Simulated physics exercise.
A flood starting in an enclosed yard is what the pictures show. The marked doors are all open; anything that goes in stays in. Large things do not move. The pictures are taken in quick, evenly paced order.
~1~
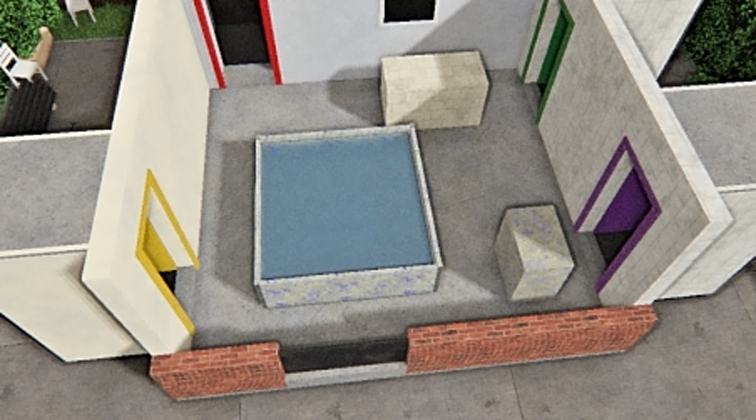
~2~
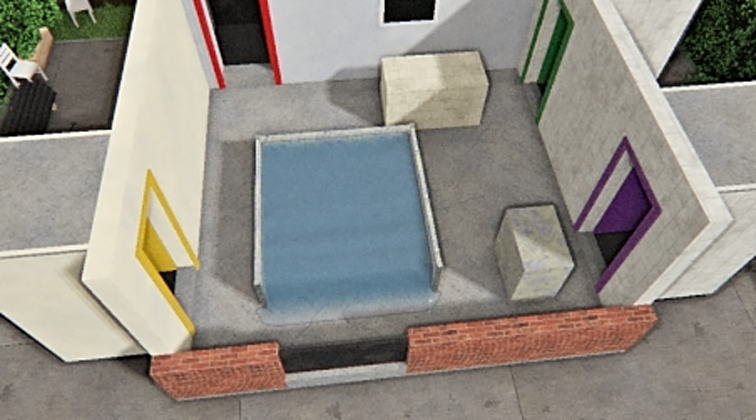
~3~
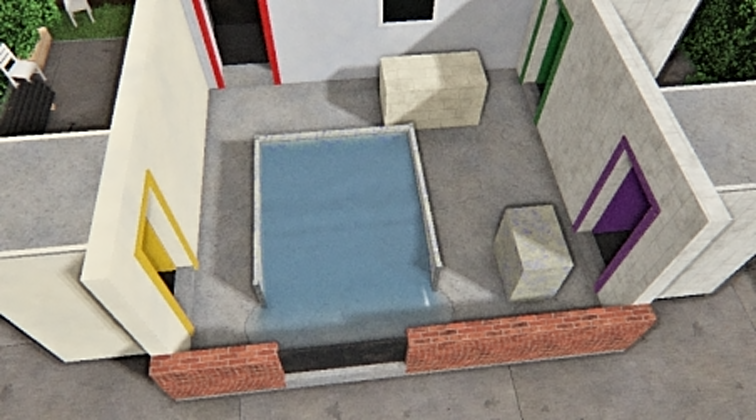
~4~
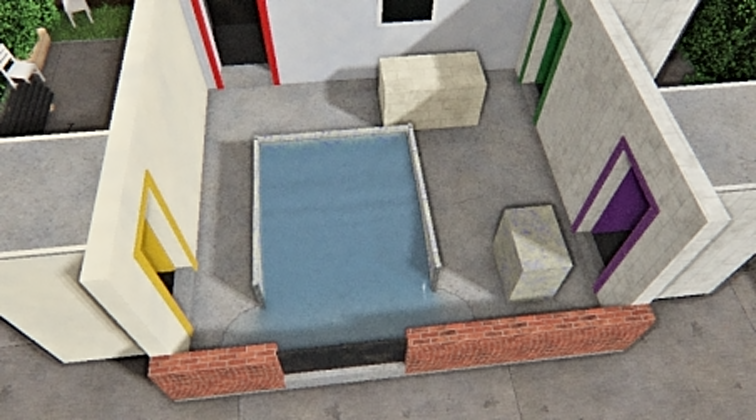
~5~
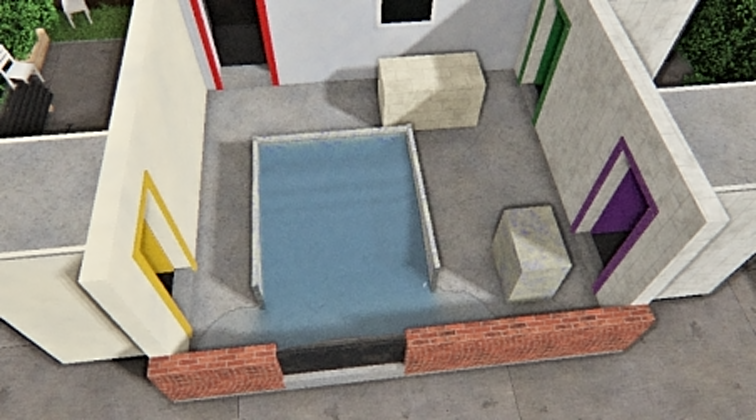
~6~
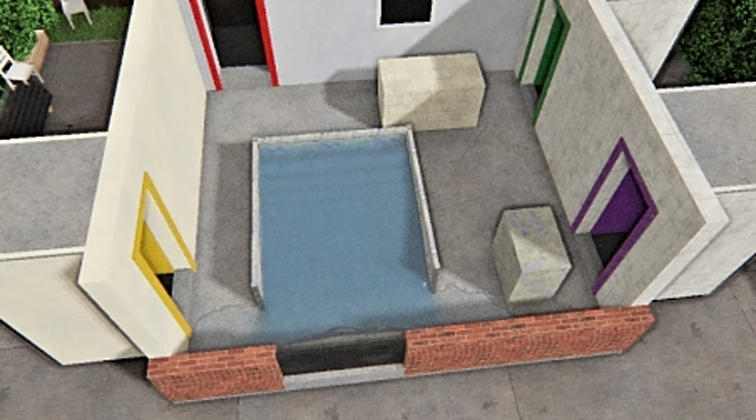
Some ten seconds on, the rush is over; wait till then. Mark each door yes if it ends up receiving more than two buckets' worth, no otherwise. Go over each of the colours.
Yellow door - yes, green door - yes, purple door - yes, red door - no.
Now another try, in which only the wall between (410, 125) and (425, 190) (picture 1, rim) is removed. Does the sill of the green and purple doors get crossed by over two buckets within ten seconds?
Green: Crosses the line; purple: Crosses the line.
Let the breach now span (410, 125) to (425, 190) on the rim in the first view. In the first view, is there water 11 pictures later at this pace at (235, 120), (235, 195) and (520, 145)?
Taken in turn they're unwetted, unwetted and swamped.
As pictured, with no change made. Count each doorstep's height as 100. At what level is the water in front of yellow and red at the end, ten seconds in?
Some 60 percent and then some 50 percent.
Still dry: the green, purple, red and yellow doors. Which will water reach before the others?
I'd say it's the one in yellow.
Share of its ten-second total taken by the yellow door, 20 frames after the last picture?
It comes to around 80 percent of the ten-second total.
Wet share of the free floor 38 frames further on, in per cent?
Around 100 percent, give or take.
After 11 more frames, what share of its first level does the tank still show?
46 percent or so.
A moment on, water covers 25 % of the floor; the yellow door wet at the sill, nothing in, the green door not reached, the purple door not reached, the red door not reached.
Next, water covers 45 % of the floor; the yellow door over two buckets in, the green door not reached, the purple door under two buckets in, the red door not reached.
Then, water covers 80 % of the floor; the yellow door far over two buckets in, the green door wet at the sill, nothing in, the purple door over two buckets in, the red door wet at the sill, nothing in.
Later, water covers 100 % of the floor; the yellow door far over two buckets in, the green door under two buckets in, the purple door far over two buckets in, the red door wet at the sill, nothing in.
In the end, water covers 100 % of the floor; the yellow door far over two buckets in, the green door far over two buckets in, the purple door far over two buckets in, the red door wet at the sill, nothing in.
